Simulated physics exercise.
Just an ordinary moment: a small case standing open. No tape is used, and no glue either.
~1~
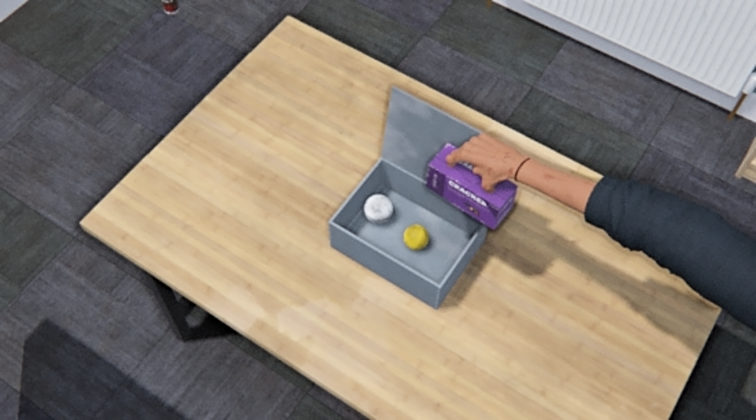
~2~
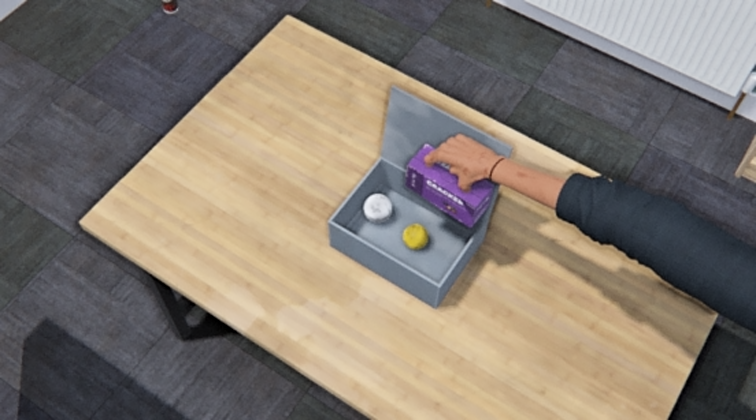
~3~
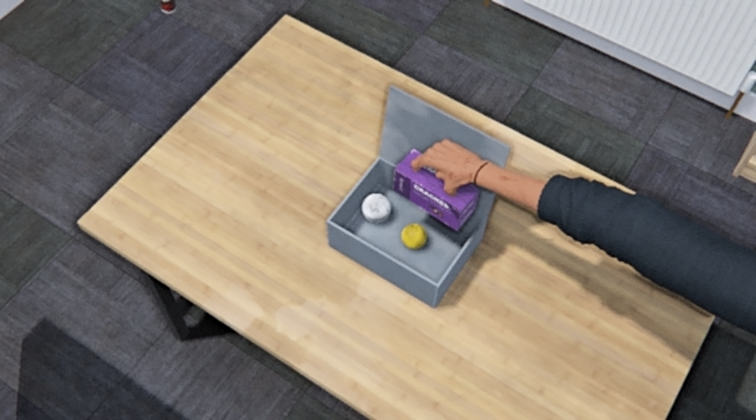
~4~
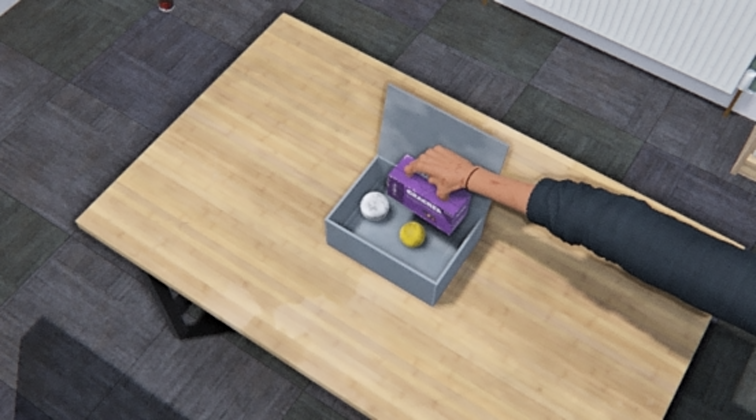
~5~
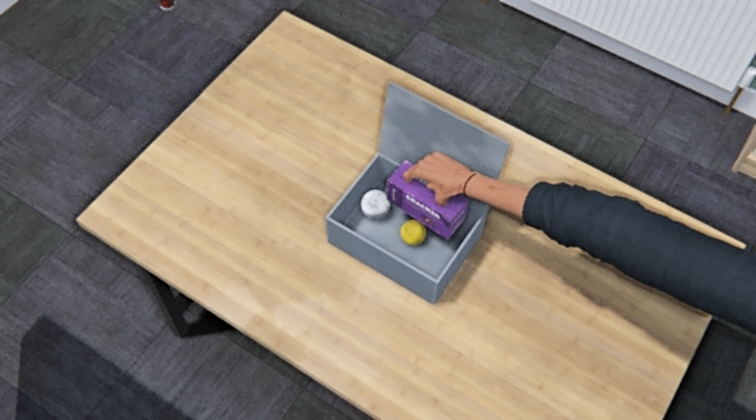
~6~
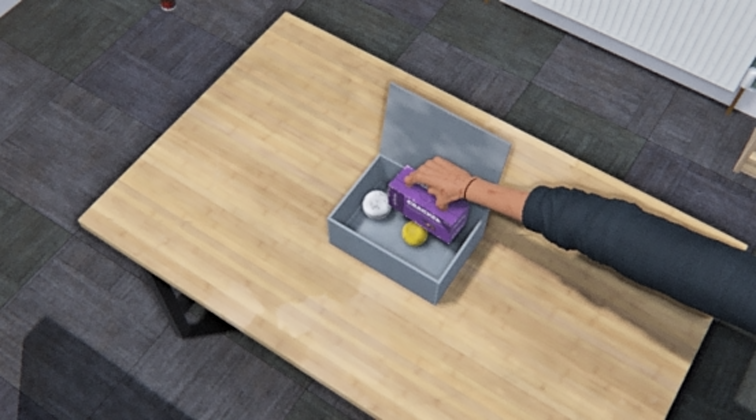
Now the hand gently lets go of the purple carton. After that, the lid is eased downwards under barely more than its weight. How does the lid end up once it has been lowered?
Fully shut.
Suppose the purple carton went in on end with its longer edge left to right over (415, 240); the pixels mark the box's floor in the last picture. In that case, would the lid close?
Then the box lid hangs open.
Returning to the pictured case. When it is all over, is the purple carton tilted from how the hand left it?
Simply put, the purple carton gets tilted.
Then, 0.70 s on from there, purple carton on its side near (425, 223); white ball shifted about its own width; yellow ball shifted about its own width.
Then, 1.70 s on from there, lid 47° above the rim; purple carton on its side near (425, 223); white ball shifted about its own width; yellow ball shifted about its own width.
In the end, lid shut; toppled in the box, purple carton; moved from the start, white ball and yellow ball. At the end, from the last picture's camera, purple carton near (425, 223).
